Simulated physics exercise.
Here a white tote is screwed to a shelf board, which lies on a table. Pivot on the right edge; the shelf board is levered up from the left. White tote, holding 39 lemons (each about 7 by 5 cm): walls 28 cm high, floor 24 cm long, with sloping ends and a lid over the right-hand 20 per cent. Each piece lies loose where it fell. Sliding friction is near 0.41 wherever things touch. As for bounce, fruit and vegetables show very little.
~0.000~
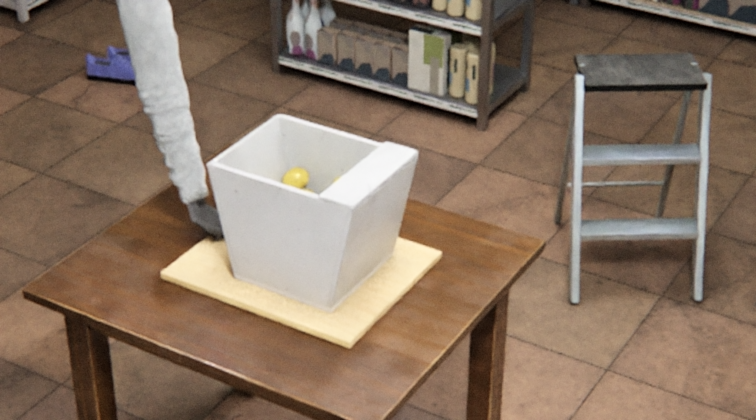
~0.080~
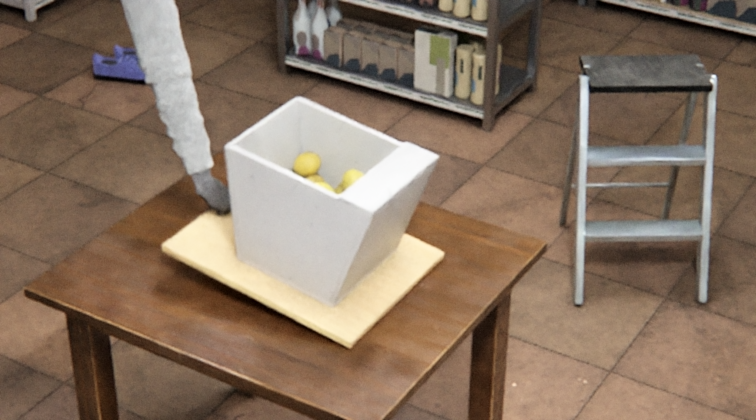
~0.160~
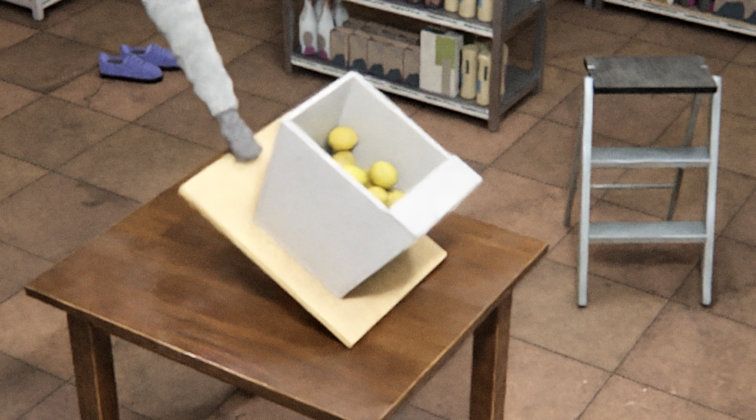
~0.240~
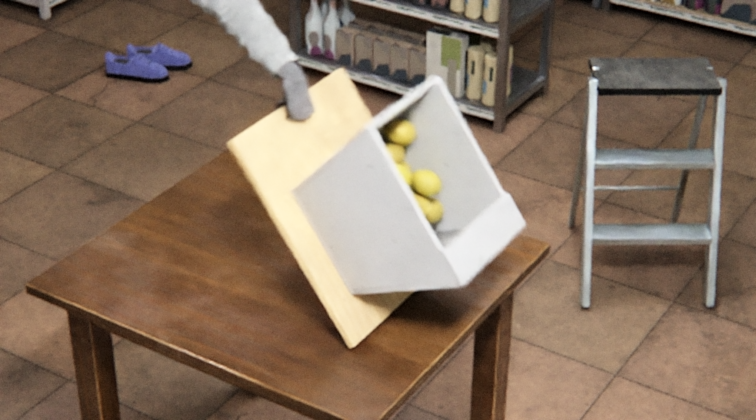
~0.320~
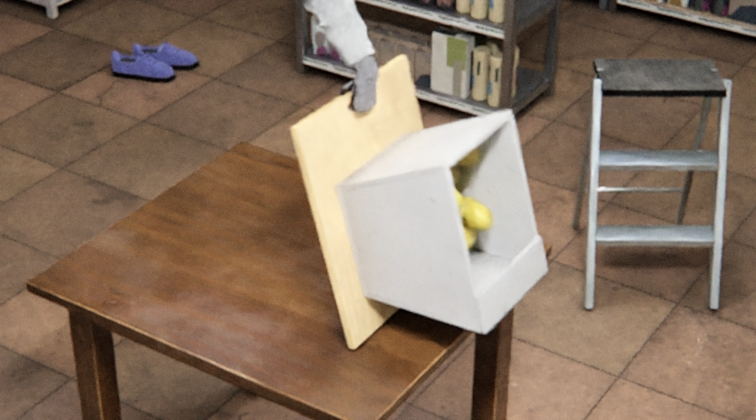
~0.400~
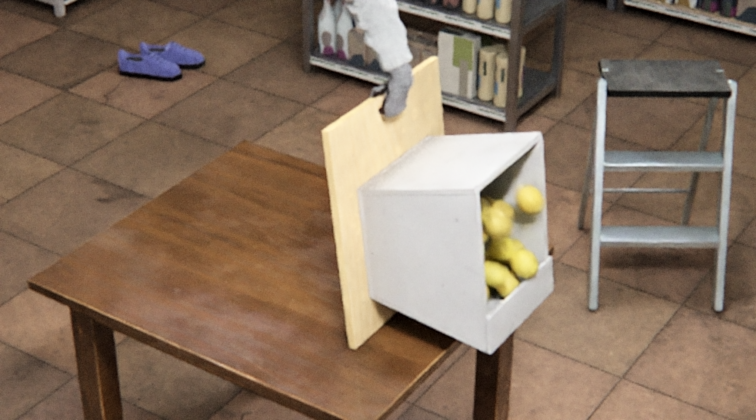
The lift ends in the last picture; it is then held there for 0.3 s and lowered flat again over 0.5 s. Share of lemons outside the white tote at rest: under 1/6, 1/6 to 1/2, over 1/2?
I expect the loss to be in the sixth-to-half range.
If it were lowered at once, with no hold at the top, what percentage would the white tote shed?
White tote 30%.
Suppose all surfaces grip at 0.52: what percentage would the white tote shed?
Then the white tote sheds 30 per cent of its load.
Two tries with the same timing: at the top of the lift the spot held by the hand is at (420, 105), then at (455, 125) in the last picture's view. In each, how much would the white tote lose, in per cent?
Loss for the white tote - 40 percent, then 70 percent.
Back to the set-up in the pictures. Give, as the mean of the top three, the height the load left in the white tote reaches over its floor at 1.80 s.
It stands close to 11 cm high.
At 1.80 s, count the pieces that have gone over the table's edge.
I'd estimate some 12 at that moment.
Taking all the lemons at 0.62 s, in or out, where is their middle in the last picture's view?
Centre approx. at (486, 283).
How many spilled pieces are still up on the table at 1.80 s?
About 1.
After 0.62 s, tilt 83°; the white tote is down by 11 of 39.
After 0.90 s, tilt 54°; the white tote is down by 12 of 39.
After 1.30 s, tilt 0°; the white tote is down by 13 of 39.
Final count (at 1.80 s), the white tote is down by 13 of 39. Asked share, 13 of 39, 33 per cent.
